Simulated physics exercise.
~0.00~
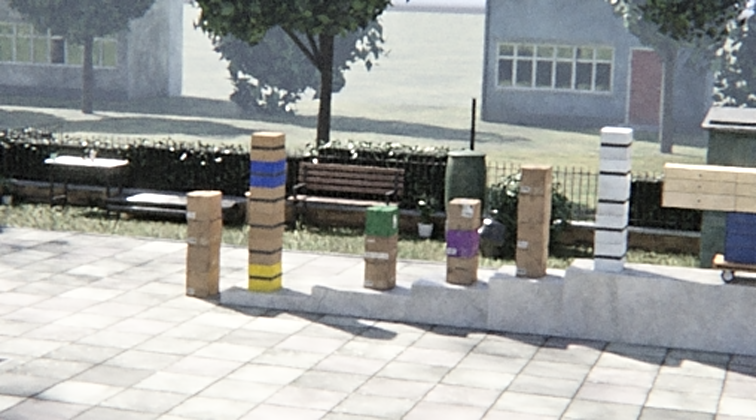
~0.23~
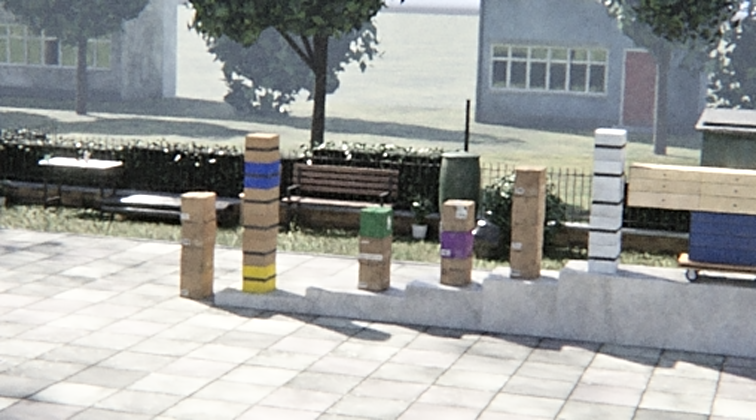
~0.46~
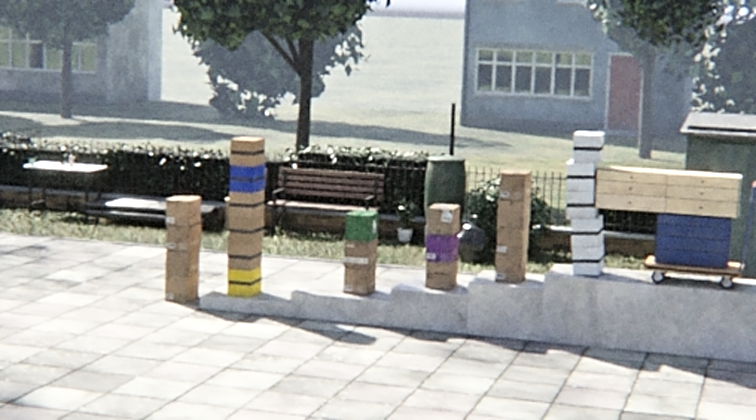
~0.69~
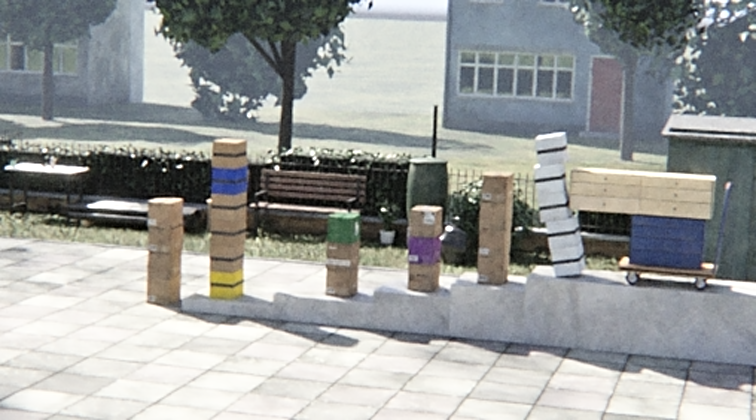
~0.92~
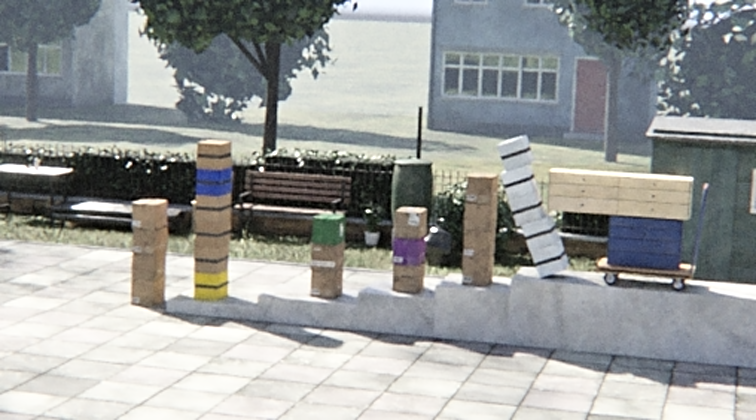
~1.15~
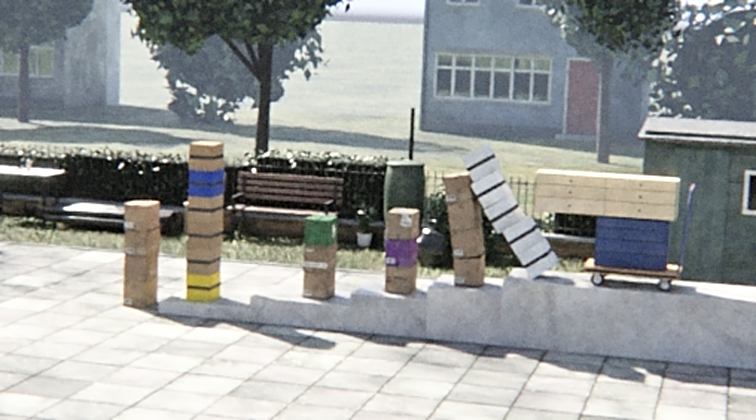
A tall white stack of boxes leaned steadily to the left after a trolley carrying a long wooden case pushed into it, then pressed against the neighbouring brown stack, which tilted slightly too.
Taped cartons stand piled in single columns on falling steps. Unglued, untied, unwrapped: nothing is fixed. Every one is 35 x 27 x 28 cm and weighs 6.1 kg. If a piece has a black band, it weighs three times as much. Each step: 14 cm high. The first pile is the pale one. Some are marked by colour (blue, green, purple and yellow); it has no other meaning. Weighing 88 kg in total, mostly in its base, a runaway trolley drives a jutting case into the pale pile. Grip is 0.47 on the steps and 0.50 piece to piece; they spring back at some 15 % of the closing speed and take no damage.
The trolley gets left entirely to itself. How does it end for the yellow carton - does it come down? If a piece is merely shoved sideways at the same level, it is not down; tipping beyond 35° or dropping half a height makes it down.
The yellow carton stays in position.
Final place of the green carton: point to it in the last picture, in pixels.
At about (234, 286).
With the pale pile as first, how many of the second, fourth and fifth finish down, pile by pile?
Tally - second: 4; fourth: 2; fifth: 0.
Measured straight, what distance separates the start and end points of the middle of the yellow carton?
It finishes around 0 cm from its starting point.
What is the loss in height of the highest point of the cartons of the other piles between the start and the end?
Around 0 centimetres.
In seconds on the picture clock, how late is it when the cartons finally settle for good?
I'd say around 3.0 seconds.
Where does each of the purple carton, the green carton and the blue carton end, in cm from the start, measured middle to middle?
Net displacement, roughly: Purple ~ 90 cm, green ~ 130 cm, blue ~ 0 cm.
After 1.46 s, 5 of the pale pile down; 3 of the 20 other cartons down; yellow carton unmoved; purple carton 6° from how it stood.
After 1.90 s, 5 of the pale pile down; 6 of the 20 other cartons down; yellow carton unmoved; green carton 22 cm from its place.
In the end (3.0 s), 5 of the pale pile down; 9 of the 20 other cartons down; yellow carton unmoved; green carton on its side; purple carton 42 cm lower. From the last view, middles, yellow carton near (204, 285), green carton near (234, 286).
